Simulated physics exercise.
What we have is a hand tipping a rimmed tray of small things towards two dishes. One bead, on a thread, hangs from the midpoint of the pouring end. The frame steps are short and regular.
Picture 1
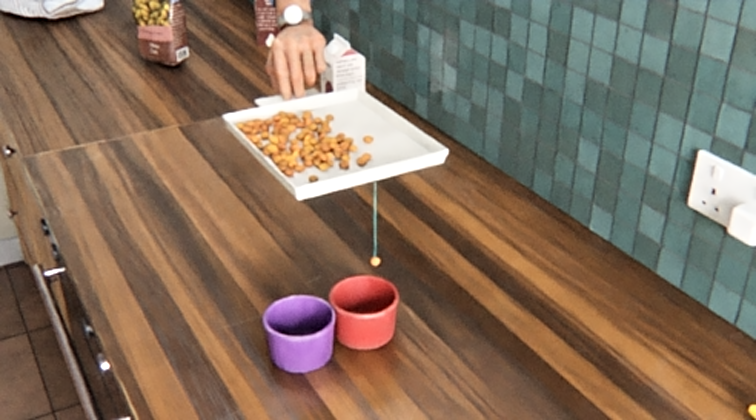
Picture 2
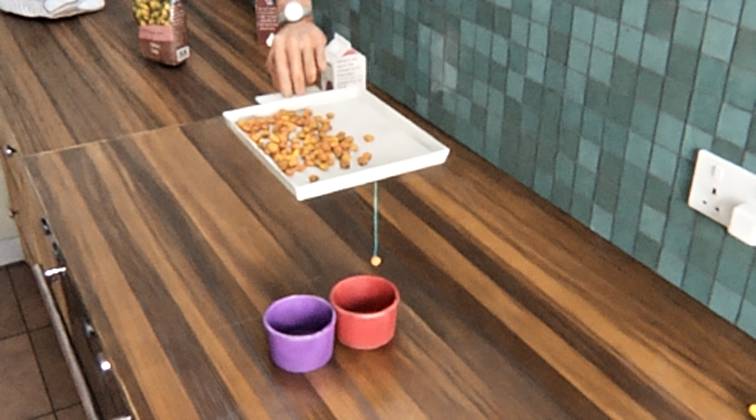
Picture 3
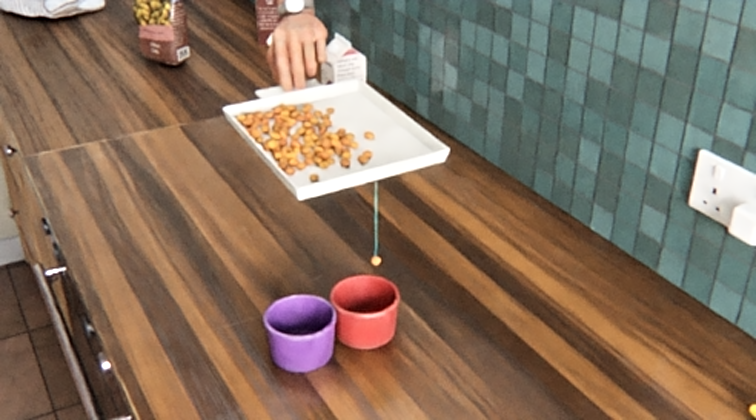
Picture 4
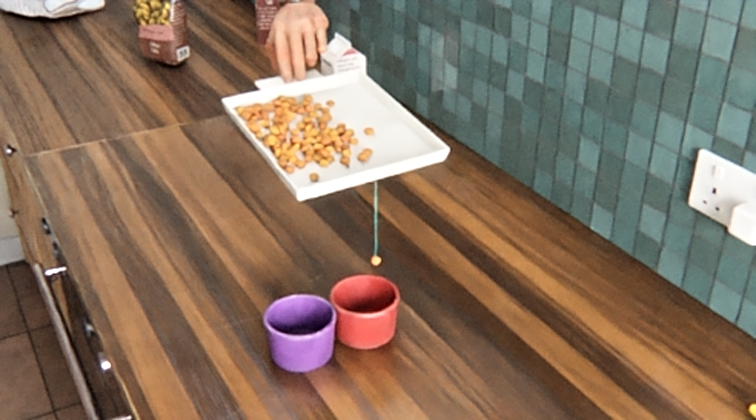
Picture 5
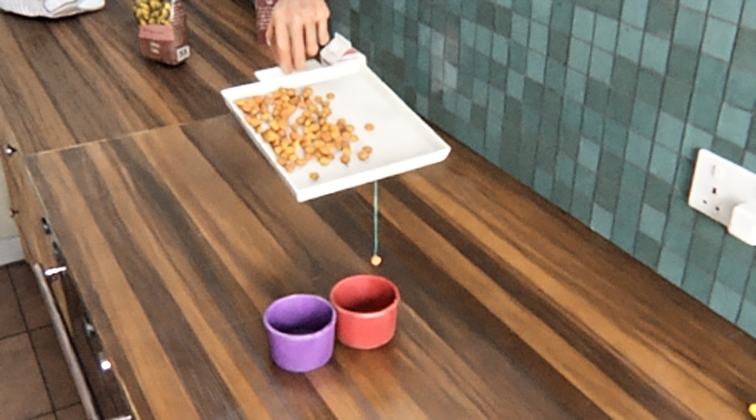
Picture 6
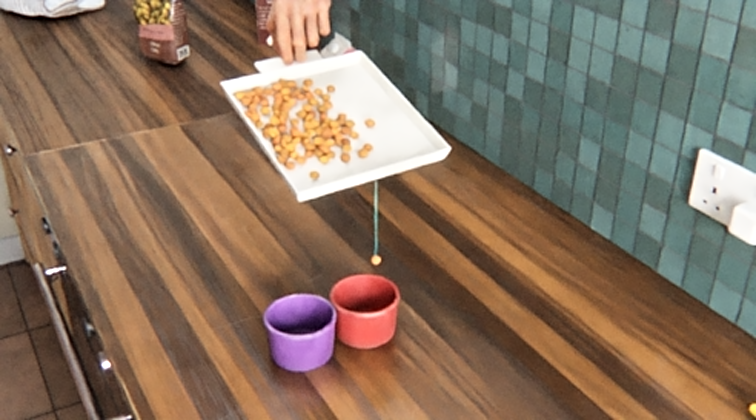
A hand slowly raising the far side of a white tray of small brown pieces above purple and red dishes on a wooden counter.
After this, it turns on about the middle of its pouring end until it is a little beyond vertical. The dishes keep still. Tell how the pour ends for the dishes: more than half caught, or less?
It ends with more than half caught.
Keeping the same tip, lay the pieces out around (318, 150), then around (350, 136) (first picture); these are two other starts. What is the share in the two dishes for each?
Near 80 per cent and near 60 per cent.
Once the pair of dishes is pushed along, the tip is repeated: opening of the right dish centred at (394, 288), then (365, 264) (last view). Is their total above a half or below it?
Try 1: In excess of half; try 2: Not up to half.
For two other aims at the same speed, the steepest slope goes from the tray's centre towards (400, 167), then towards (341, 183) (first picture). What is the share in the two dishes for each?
Lab note: Try 1 = 10 %, try 2 = 80 %.
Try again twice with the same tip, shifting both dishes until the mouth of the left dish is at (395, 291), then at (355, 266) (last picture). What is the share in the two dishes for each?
In the first position around 30 percent, in the second around 0 percent.
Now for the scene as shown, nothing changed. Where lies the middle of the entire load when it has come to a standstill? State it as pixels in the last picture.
Once nothing moves, the middle sits near (360, 328).
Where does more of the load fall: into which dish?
In the end, the right-side dish gets more.
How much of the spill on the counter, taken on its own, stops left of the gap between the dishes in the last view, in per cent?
Roughly 20 in a hundred.
Just after the last frame, tray tipped steeply; almost all on the tray; just a few in the air.
A moment on, tray tipped right over; roughly half on the tray; about a tenth in the left dish; about a tenth in the right dish; just a few outside both; roughly a quarter in the air.
Further on, tray tipped past a quarter turn; roughly a quarter in the left dish; roughly half in the right dish; roughly a quarter outside both.
When it is over, tray tipped past a quarter turn; roughly a quarter in the left dish; roughly half in the right dish; roughly a quarter outside both.
